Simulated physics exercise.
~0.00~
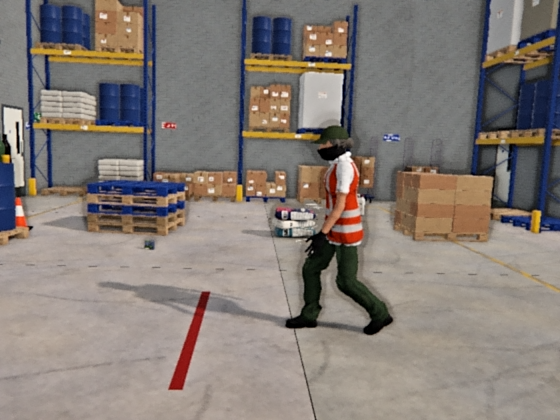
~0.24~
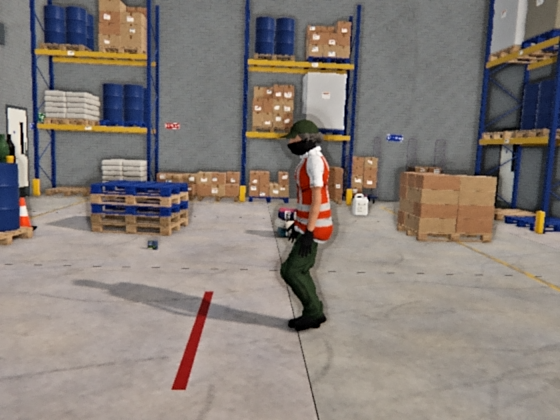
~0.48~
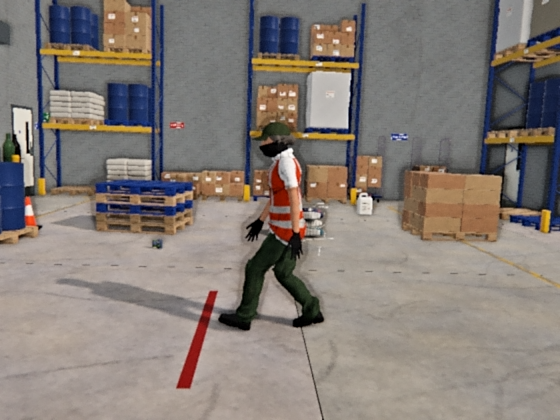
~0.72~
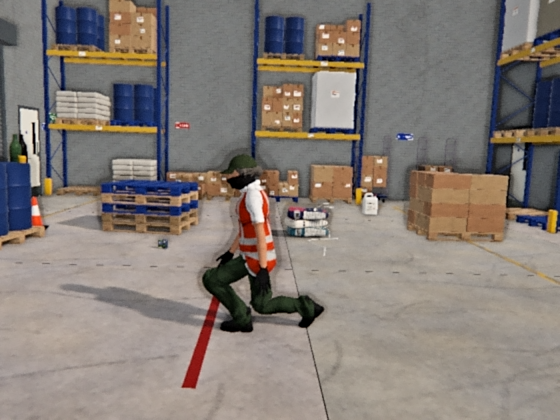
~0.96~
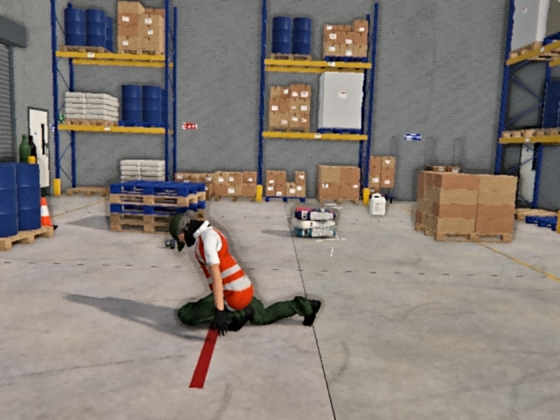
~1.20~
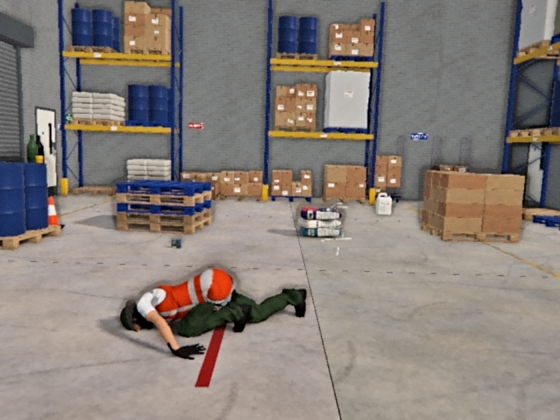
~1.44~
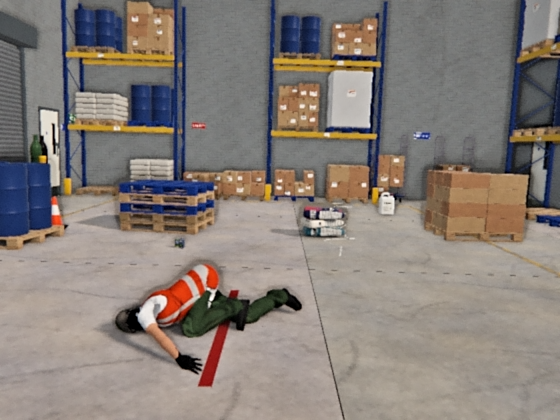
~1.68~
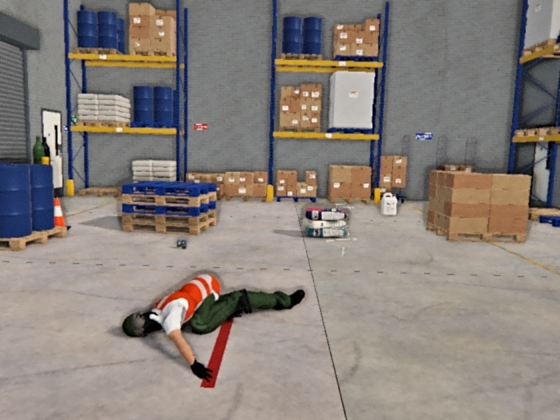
Worker in orange vest walking left through a warehouse, sinking to the floor and ending lying sprawled across a red strip.
